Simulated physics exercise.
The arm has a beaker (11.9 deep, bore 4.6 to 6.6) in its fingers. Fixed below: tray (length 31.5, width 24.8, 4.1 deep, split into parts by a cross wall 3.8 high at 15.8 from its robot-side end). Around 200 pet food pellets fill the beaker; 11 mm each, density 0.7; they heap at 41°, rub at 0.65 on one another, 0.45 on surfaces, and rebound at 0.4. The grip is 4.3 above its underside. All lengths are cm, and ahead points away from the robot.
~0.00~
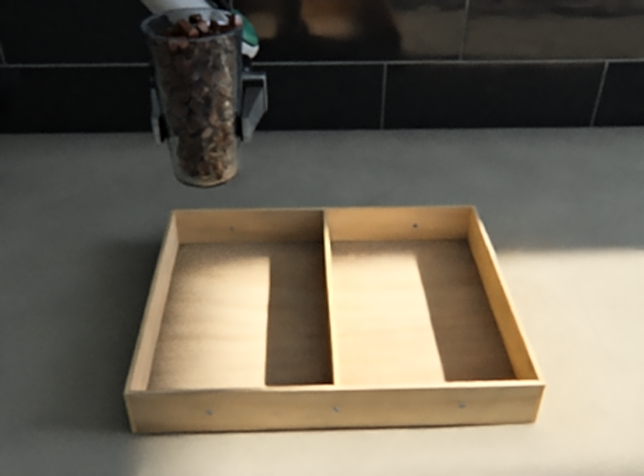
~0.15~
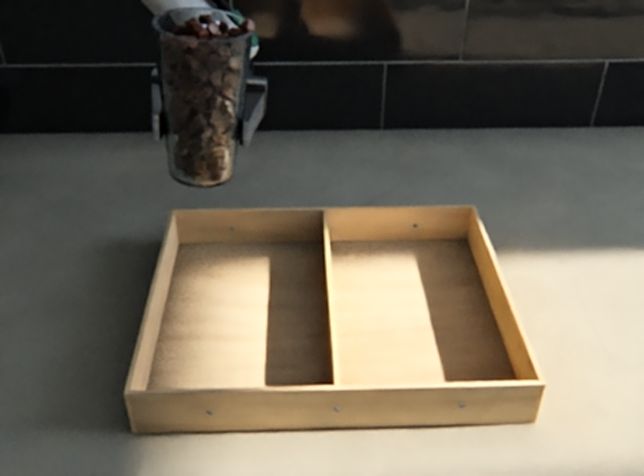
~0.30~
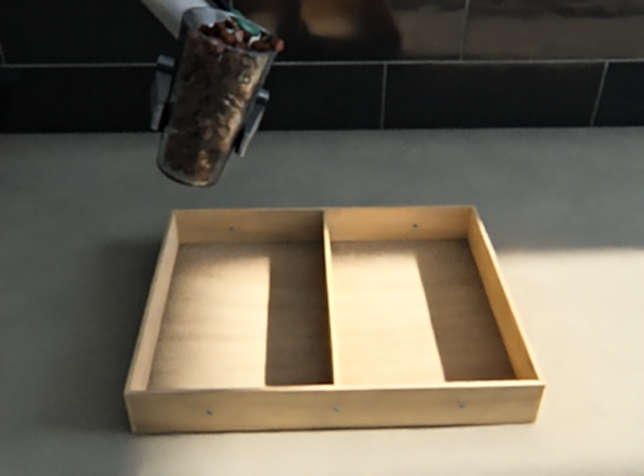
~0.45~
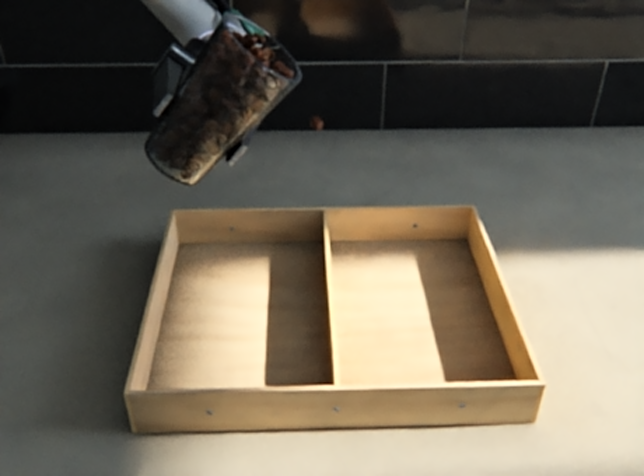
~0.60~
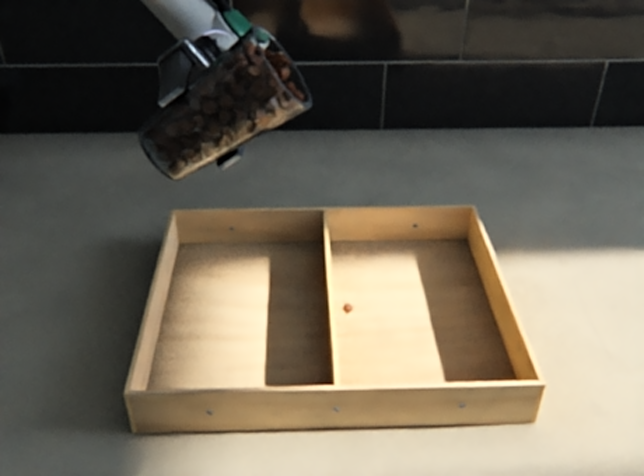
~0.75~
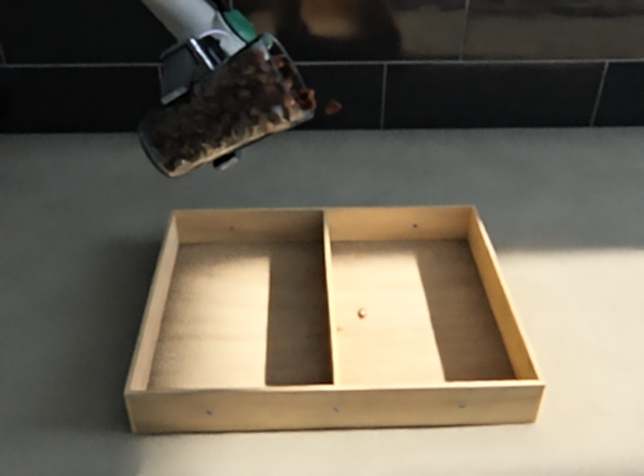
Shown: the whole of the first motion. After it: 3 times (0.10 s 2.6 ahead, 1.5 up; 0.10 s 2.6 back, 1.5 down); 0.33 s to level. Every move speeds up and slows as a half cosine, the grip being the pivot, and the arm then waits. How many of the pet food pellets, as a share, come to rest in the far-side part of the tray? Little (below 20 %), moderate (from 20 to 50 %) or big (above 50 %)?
A moderate share, from 20 to 50 %, ends in the far-side part of the tray.
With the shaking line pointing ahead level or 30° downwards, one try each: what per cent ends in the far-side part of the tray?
About 20 and 10 per cent.
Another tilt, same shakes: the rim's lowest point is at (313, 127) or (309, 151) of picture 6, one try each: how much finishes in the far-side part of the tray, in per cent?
Some 50 and 85 per cent.
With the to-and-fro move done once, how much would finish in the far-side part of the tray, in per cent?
Then about 20 per cent.
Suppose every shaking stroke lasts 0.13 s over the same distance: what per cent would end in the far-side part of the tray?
It would be near 15 per cent.
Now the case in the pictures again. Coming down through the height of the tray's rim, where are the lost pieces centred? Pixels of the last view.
Near (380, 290).
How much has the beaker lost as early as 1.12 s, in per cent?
About 20 per cent by then.
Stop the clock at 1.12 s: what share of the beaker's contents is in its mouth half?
Roughly 65 per cent.
After 1.12 s, tilted 60° forward, highest piece 26 above the table; 153 in the beaker, 28 in the far-side part, 2 in the robot-side part, 13 in flight or on a rim.
After 1.49 s, tilted 36° forward, highest piece 26 above the table; 131 in the beaker, 57 in the far-side part, 7 in the robot-side part, 1 in flight or on a rim.
After 1.88 s, level, highest piece 27 above the table; 131 in the beaker, 58 in the far-side part, 7 in the robot-side part.
After 2.93 s, level, highest piece 27 above the table; 131 in the beaker, 58 in the far-side part, 7 in the robot-side part.
In the end, 131 in the beaker, 58 in the far-side part, 7 in the robot-side part. That is 30 % in the far-side part of the tray.
